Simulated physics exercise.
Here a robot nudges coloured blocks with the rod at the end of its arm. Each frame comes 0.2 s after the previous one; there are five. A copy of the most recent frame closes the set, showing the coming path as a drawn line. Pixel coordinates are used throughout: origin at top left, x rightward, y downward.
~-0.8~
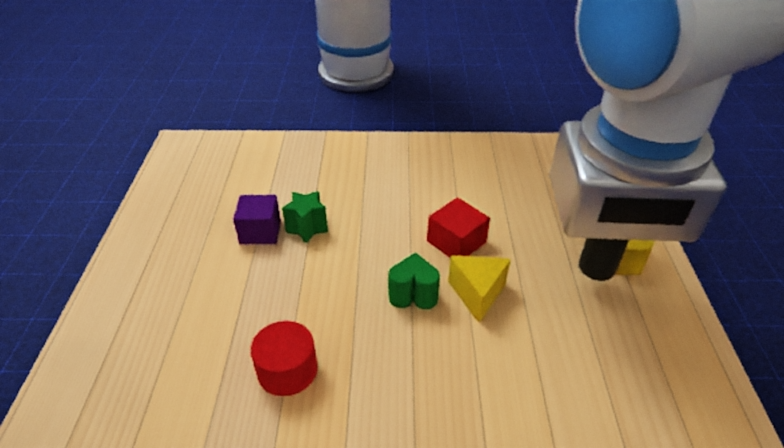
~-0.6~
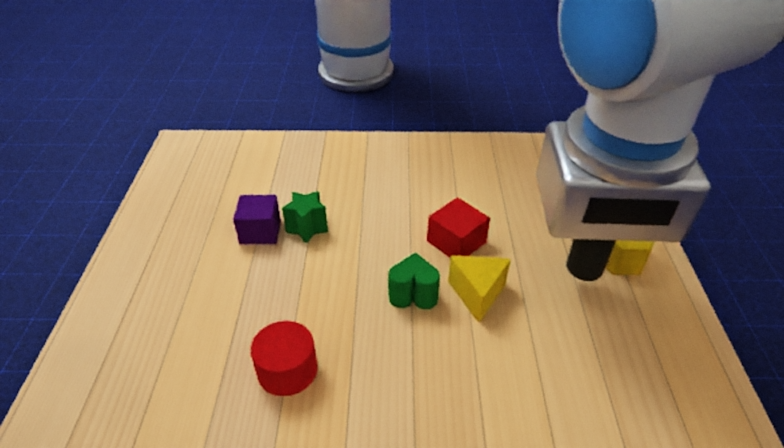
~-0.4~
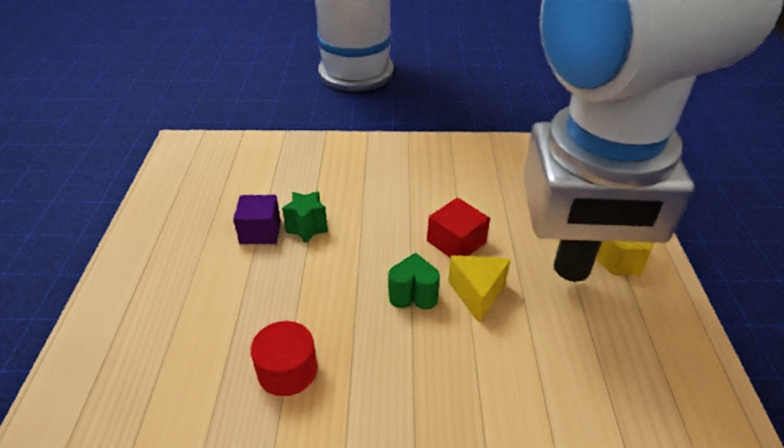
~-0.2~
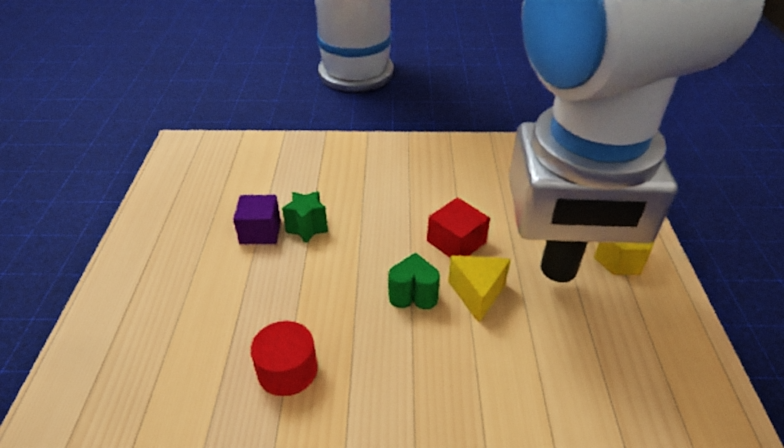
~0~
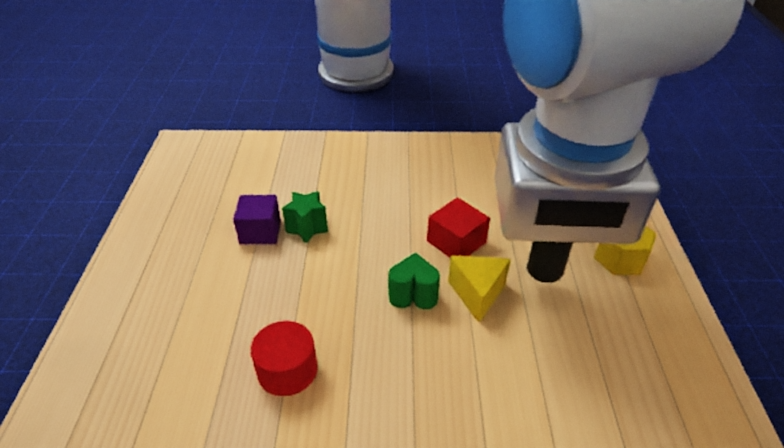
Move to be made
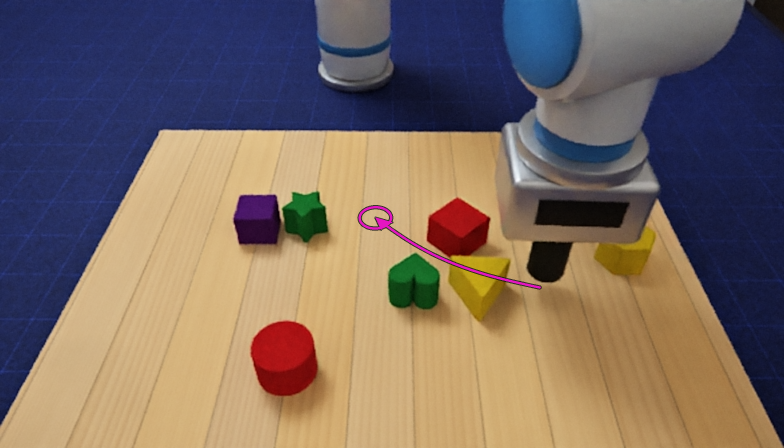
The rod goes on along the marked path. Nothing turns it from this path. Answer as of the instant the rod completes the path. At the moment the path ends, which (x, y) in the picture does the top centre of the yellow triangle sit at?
Its top middle will sit at (449, 266).
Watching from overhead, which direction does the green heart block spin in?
Looking down, it rotates clockwise.
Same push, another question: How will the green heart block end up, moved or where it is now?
It is shoved along.
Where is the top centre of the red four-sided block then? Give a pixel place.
The red four-sided block ends near (437, 197).
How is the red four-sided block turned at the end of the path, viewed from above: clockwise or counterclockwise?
It turns round clockwise.
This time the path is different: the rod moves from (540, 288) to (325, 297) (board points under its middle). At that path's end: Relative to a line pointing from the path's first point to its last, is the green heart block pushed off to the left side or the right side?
Over to the left.
Drawn move, from (540, 288) via (445, 260), ending at (375, 218).
What follows on the original path. One third of the way, rod (477, 255); green heart block (405, 278), turned 30° clockwise; yellow triangle (457, 270), turned 60° anticlockwise.
Two thirds of the way, rod (420, 230); green heart block (405, 278), turned 30° clockwise; red four-sided block (438, 199), turned 75° clockwise; yellow triangle (449, 266), turned 90° anticlockwise.
At the end, rod (375, 201); green star-shaped block still; green heart block (405, 278), turned 30° clockwise; red four-sided block (437, 197), turned 85° clockwise; yellow triangle (449, 266), turned 90° anticlockwise.
